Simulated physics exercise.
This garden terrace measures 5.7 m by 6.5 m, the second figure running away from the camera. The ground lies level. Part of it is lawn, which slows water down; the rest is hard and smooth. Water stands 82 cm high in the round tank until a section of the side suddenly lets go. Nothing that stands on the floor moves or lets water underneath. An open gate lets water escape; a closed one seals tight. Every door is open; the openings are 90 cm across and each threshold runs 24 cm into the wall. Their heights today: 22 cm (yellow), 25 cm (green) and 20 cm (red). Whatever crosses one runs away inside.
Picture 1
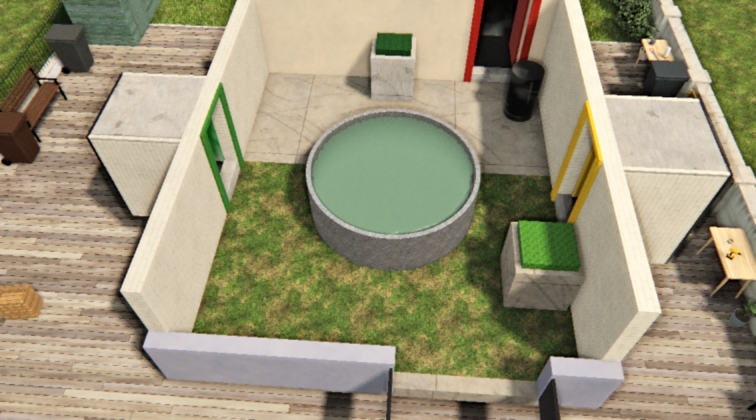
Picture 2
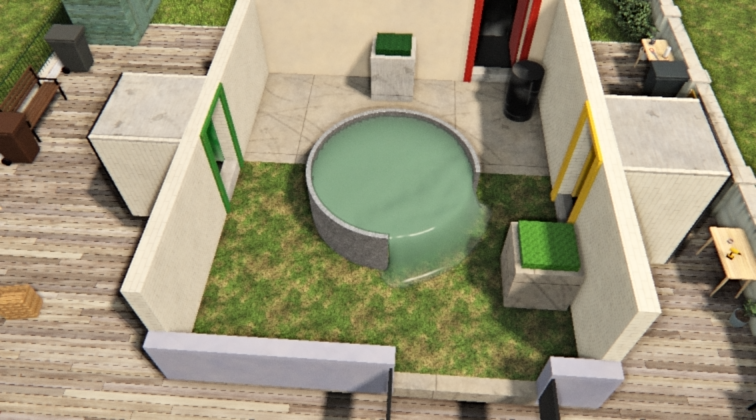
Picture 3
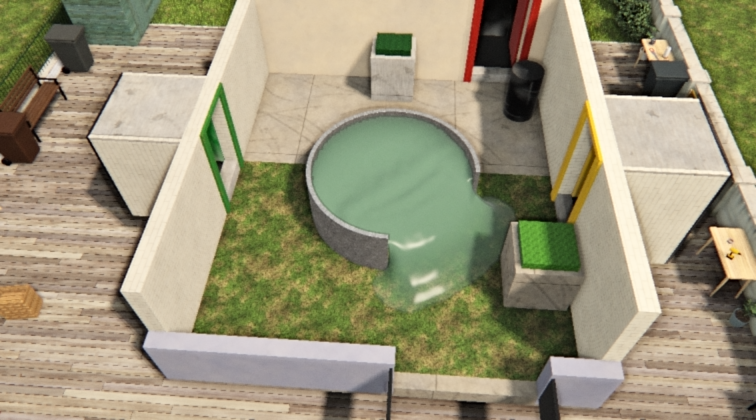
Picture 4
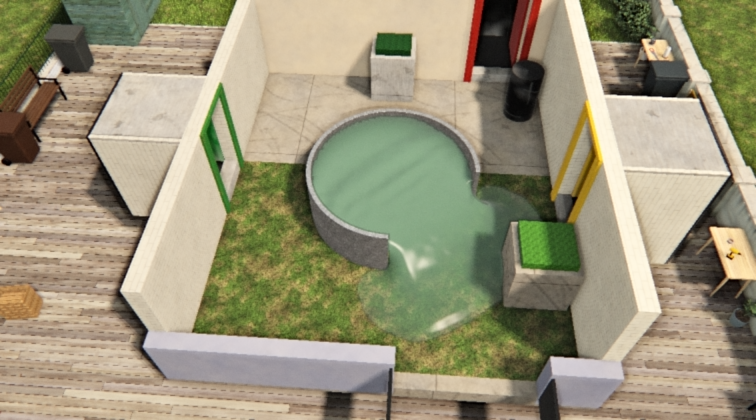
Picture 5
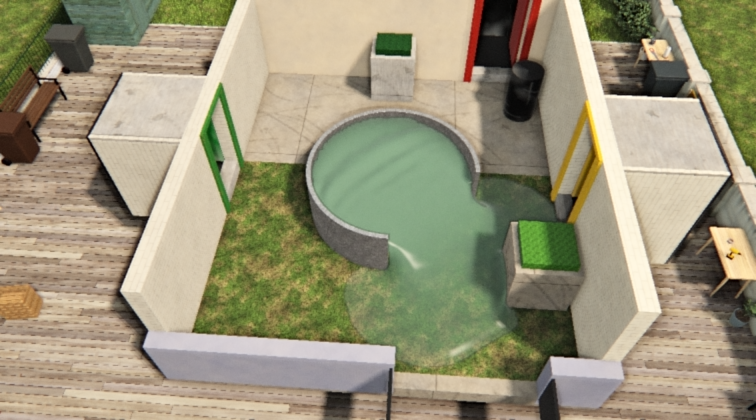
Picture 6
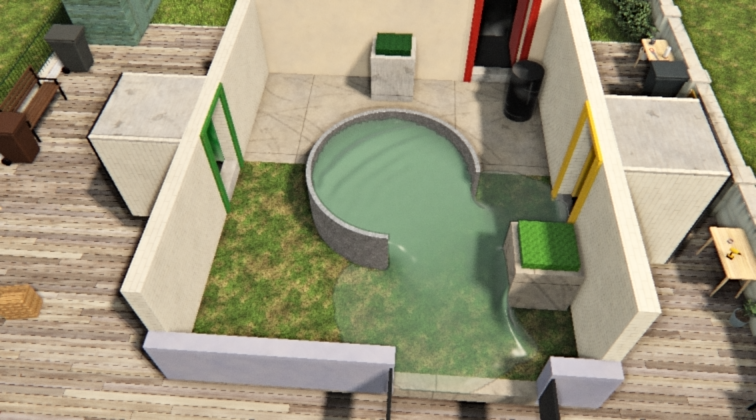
Greenish water pouring through a gap in a round stone tank's wall, spreading across the lawn and around a grass-topped block.
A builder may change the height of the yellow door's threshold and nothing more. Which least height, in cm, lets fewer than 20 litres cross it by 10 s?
It would have to be roughly 37 cm high.
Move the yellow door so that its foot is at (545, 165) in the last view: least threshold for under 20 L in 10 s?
About 8.5 cm.
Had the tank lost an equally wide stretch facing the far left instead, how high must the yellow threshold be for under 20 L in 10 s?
Then roughly 12.5 cm.
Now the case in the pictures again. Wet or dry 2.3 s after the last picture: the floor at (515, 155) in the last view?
It is flooded.
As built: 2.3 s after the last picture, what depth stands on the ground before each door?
In cm: Yellow 29, green 0, red 5.
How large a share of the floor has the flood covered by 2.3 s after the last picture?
Some 55 per cent of it.
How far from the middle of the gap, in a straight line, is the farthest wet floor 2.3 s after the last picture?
Roughly 4.8 m.
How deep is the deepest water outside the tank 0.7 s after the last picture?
Roughly 55 cm.
Then, 0.7 s after the last picture water covers 30 % of the floor, deepest (55 cm) near (491, 269); 35 cm at the yellow door, 23 litres in over its 22 cm threshold.
Then, 2.3 s after the last picture water covers 55 % of the floor, deepest (31 cm) near (555, 246); 29 cm at the yellow door, 124 litres in over its 22 cm threshold.
Then, 9.3 s after the last picture water covers 100 % of the floor, deepest (10 cm) near (258, 112); 8 cm at the yellow door, 138 litres in over its 22 cm threshold.
At the yellow door as built, the water peaked near 37 cm, 1.1 s after the last picture.
With a threshold of 34.5 cm, 30 litres would have come in within the 10 s; with 40 cm, 11 litres. So under 20 litres takes about 37 cm.
